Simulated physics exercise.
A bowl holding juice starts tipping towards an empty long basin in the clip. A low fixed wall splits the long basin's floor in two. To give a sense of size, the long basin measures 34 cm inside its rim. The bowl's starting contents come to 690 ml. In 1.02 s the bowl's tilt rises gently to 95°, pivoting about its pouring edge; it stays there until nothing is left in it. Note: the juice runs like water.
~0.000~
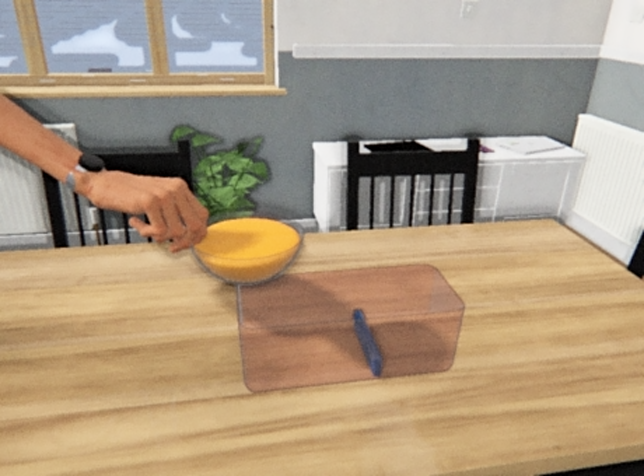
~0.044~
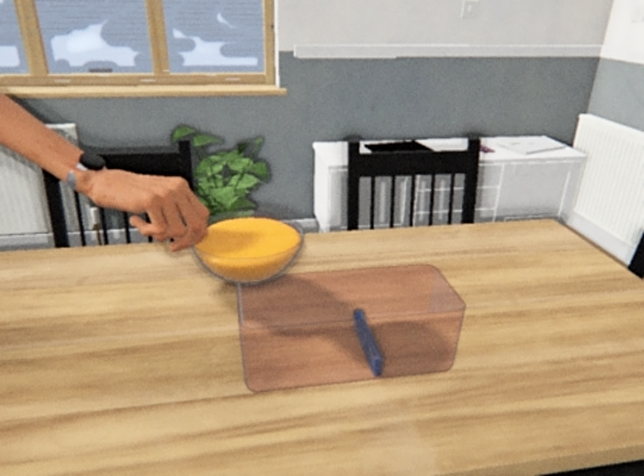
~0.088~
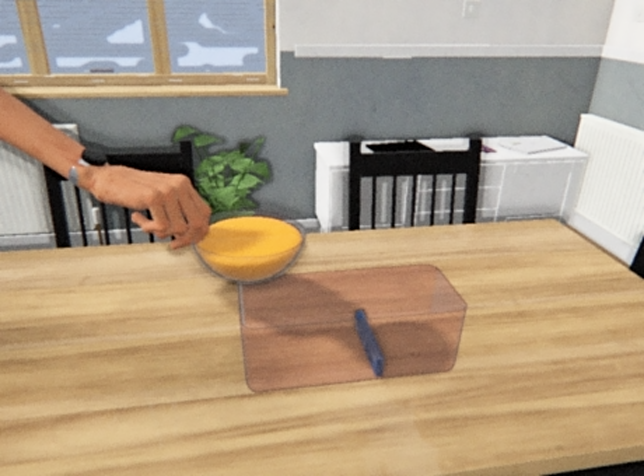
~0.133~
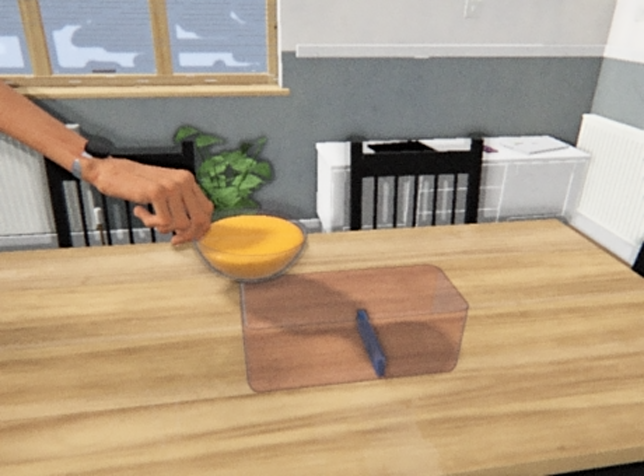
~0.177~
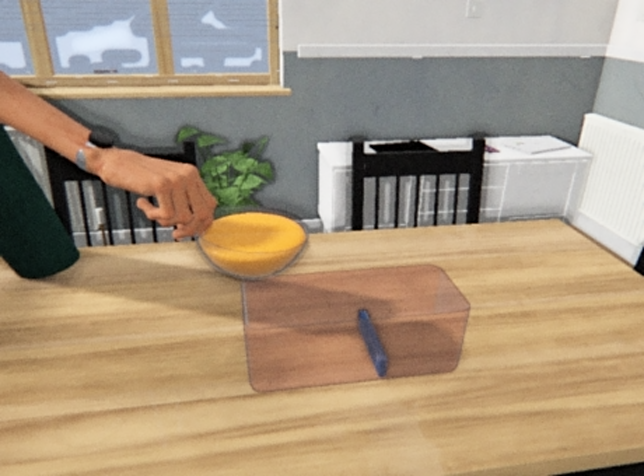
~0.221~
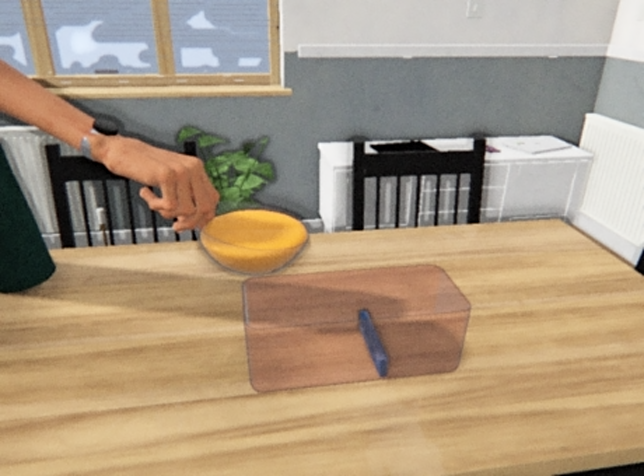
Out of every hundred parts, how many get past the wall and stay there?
About 57 out of 100.
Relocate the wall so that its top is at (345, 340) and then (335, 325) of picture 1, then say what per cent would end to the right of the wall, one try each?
One try each: Around 80 percent and then around 95 percent.
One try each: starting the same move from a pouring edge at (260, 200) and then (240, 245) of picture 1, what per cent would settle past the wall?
Near 10 in a hundred on the first go and near 15 in a hundred on the second.
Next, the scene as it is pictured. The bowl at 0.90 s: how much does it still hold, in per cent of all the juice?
Remaining share: Approx. 1 %.
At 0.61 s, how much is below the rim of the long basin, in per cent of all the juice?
At that time the basin holds about 16 per cent of the liquid.
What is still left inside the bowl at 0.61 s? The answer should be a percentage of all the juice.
Portion remaining: Approx. 42 per cent.
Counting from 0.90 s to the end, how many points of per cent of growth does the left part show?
It comes to near 8 per cent.
After 0.61 s the tilt is 62° and 42 per cent is still to pour, 15 is left of the wall and 0 right of it.
After 0.90 s the tilt is 92° and 1 per cent is still to pour, 34 is left of the wall and 55 right of it.
After 1.20 s the tilt is 95° and 0 per cent is still to pour, 42 is left of the wall and 57 right of it.
After 1.52 s the tilt is 95° and 0 per cent is still to pour, 42 is left of the wall and 57 right of it.
In the end 42 per cent lies left of the wall, 57 right of it and 1 outside.
